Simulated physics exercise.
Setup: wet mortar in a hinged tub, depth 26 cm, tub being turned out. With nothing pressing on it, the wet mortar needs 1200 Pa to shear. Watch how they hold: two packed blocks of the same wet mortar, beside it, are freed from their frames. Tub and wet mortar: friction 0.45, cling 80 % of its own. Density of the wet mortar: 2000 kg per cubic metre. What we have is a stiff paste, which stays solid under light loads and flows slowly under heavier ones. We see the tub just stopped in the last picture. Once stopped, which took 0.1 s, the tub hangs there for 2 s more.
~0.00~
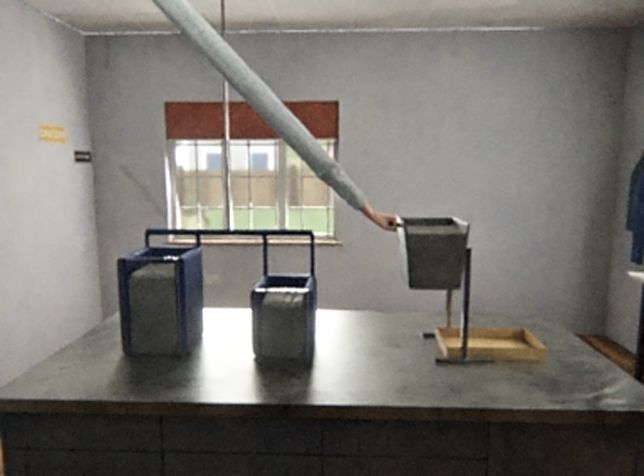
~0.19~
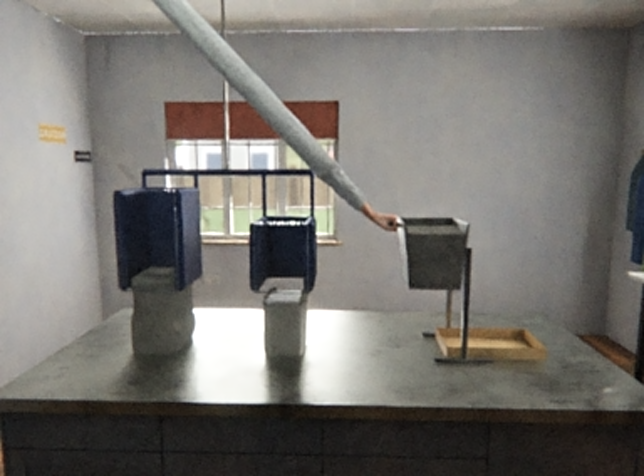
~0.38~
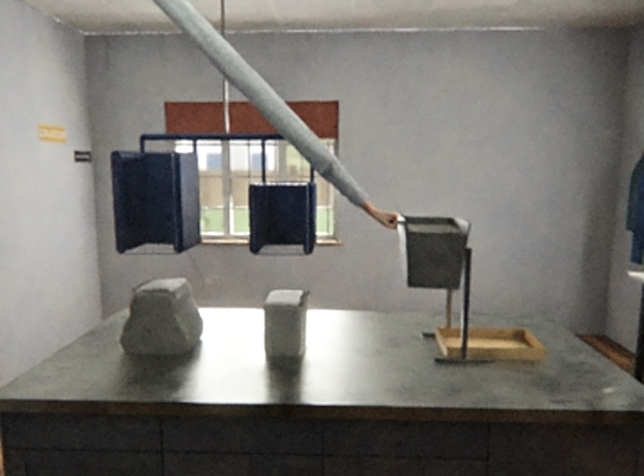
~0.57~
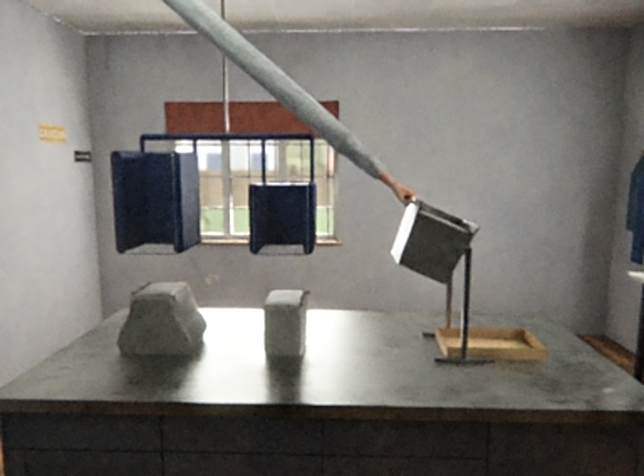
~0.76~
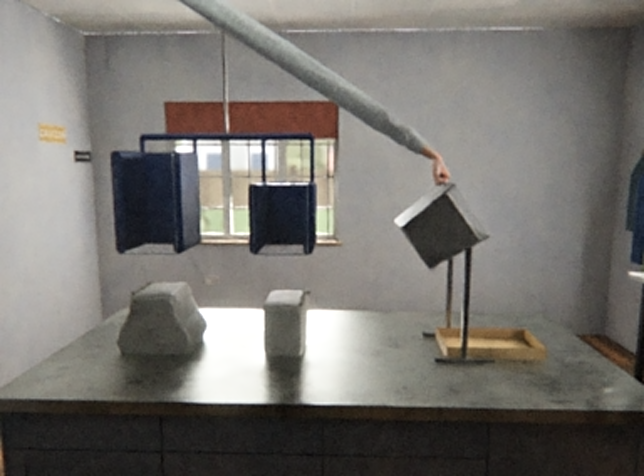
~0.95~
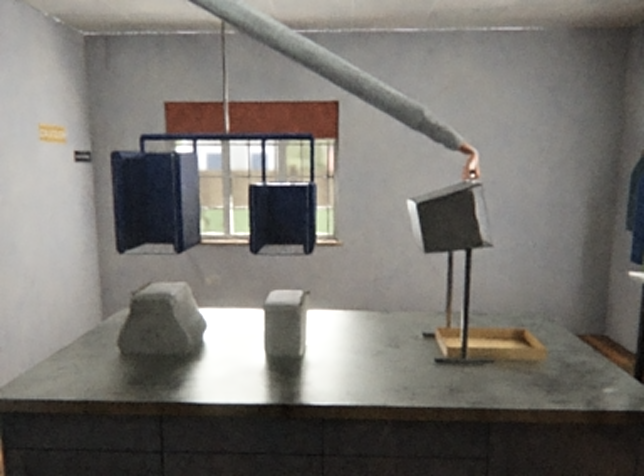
Blue boxes rise off grey blocks, the left slumps, then an arm tips a tub rightward.
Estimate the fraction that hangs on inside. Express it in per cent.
I would say roughly 100 per cent.
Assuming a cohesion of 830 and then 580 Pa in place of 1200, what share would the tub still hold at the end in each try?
The two runs give near 100 % and near 80 % respectively.
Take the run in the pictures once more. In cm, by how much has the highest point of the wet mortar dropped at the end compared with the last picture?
Roughly 0 cm.
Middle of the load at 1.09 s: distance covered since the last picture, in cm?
Some 0 cm.
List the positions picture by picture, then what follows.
Handle-side rim at (406, 224), tilt 0 degrees; top of the wet mortar at (417, 233); blocks stand 35 cm, 23 cm (left to right), in the first picture.
Handle-side rim at (406, 224), tilt 0 degrees; top of the wet mortar at (417, 233); blocks stand 33 cm, 23 cm (left to right), in the second picture.
Handle-side rim at (408, 222), tilt 2 degrees; top of the wet mortar at (414, 231); blocks stand 27 cm, 23 cm (left to right), in the third picture.
Handle-side rim at (423, 202), tilt 24 degrees; top of the wet mortar at (420, 213); blocks stand 26 cm, 23 cm (left to right), in the fourth picture.
Handle-side rim at (455, 186), tilt 55 degrees; top of the wet mortar at (446, 195); blocks stand 26 cm, 23 cm (left to right), in the fifth picture.
Handle-side rim at (482, 185), tilt 78 degrees; top of the wet mortar at (470, 192); blocks stand 26 cm, 23 cm (left to right), in the sixth picture.
After 1.09 s, the tub is at 78 degrees and holds 100 %.
After 1.26 s, the tub is at 78 degrees and holds 100 %.
After 1.43 s, the tub is at 78 degrees and holds 100 %.
After 1.60 s, the tub is at 78 degrees and holds 100 %.
After 2.95 s, at the end, the tub is at 78 degrees and holds 100 %.
